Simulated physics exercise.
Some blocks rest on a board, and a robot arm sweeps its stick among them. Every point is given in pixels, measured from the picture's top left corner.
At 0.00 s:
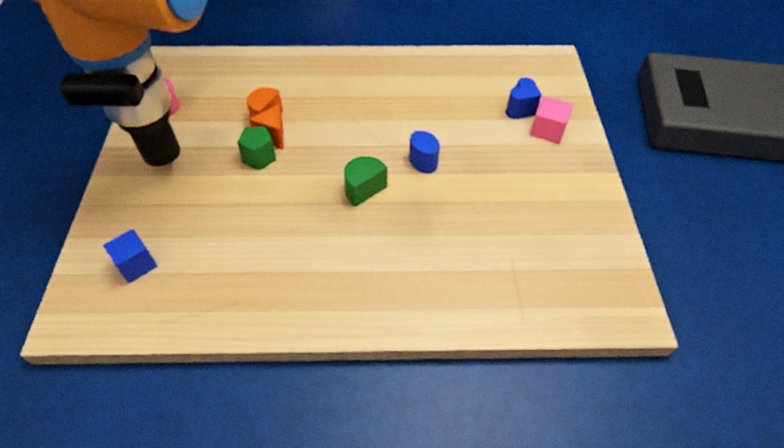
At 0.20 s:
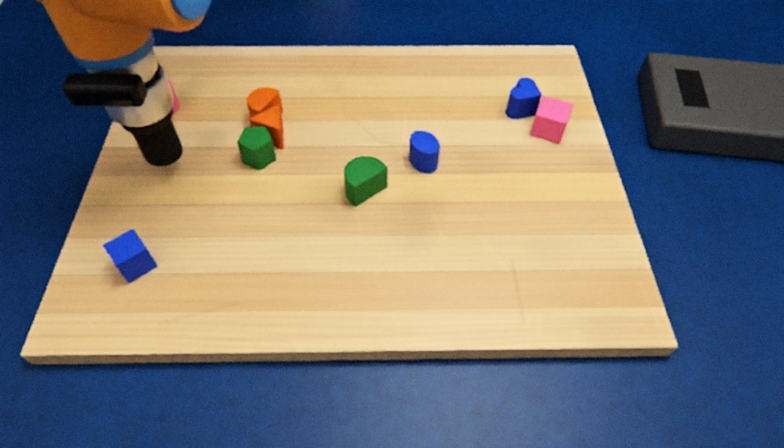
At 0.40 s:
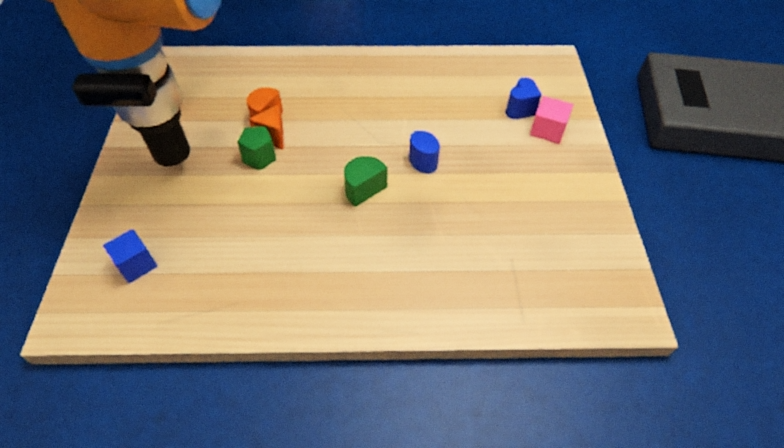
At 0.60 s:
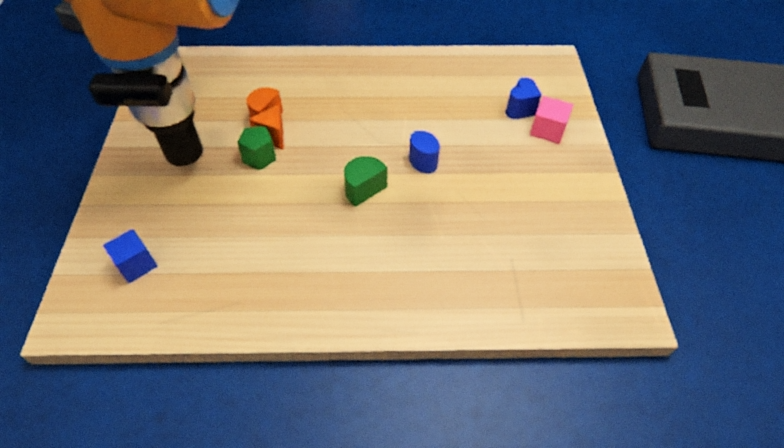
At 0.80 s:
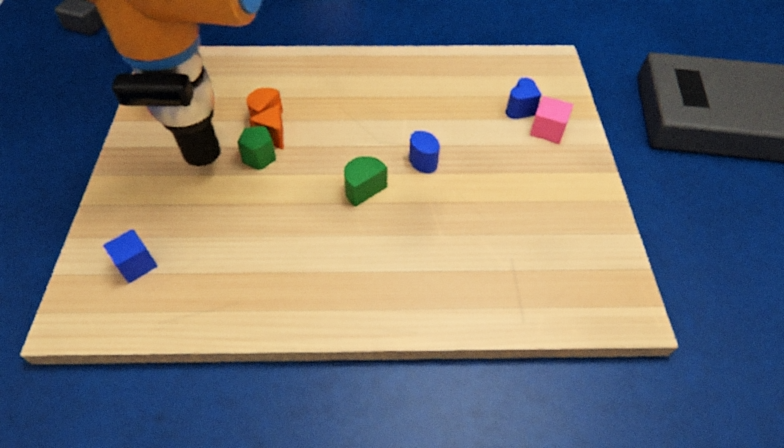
A robot arm with a black-tipped stick, at the upper left of a pale wooden board seen from above at an angle on a blue surface, slides a short way right toward a green block. Two orange blocks touch behind the green one, a blue cube lies lower left, green and blue blocks sit mid-board, and blue and pink ones upper right. The blocks and the camera stay still.
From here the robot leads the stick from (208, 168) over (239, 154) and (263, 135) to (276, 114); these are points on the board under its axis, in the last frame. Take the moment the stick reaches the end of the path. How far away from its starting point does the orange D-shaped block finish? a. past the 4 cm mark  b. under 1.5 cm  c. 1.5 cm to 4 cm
Choice a: Past the 4 cm mark.
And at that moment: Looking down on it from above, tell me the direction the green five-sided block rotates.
I'd predict that, seen from above, the green five-sided block rotates clockwise.
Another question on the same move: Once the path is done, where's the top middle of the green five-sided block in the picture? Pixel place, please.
It will end up at (277, 134).
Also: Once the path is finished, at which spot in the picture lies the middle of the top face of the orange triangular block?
My prediction: (297, 100).
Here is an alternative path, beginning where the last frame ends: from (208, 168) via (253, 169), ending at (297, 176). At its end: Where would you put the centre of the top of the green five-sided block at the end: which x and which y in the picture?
Just about (297, 130).
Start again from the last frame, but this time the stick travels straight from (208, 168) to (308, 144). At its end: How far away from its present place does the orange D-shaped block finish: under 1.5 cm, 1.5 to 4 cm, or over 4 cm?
Displacement: Within 1.5 cm.
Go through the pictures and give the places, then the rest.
The first picture shows tip of the stick (162, 153), middles of tops, green five-sided block (255, 137), orange D-shaped block (261, 97), orange triangular block (269, 117).
The second picture shows stick (164, 153), nothing pushed.
The third picture shows stick (172, 153), nothing pushed.
The fourth picture shows stick (184, 153), nothing pushed.
The fifth picture shows stick (202, 153), green five-sided block (255, 137), orange D-shaped block (261, 97), orange triangular block (269, 117).
On the path given first. One third of the way, stick (236, 139); green five-sided block (267, 136).
Two thirds of the way, stick (260, 120); green five-sided block (277, 134), turned 20° clockwise; orange D-shaped block (264, 89), turned 15° anticlockwise; orange triangular block (287, 108), turned 40° clockwise.
At the end, stick (273, 99); green five-sided block (277, 134), turned 20° clockwise; orange D-shaped block (266, 72), turned 50° anticlockwise; orange triangular block (297, 100), turned 80° clockwise.
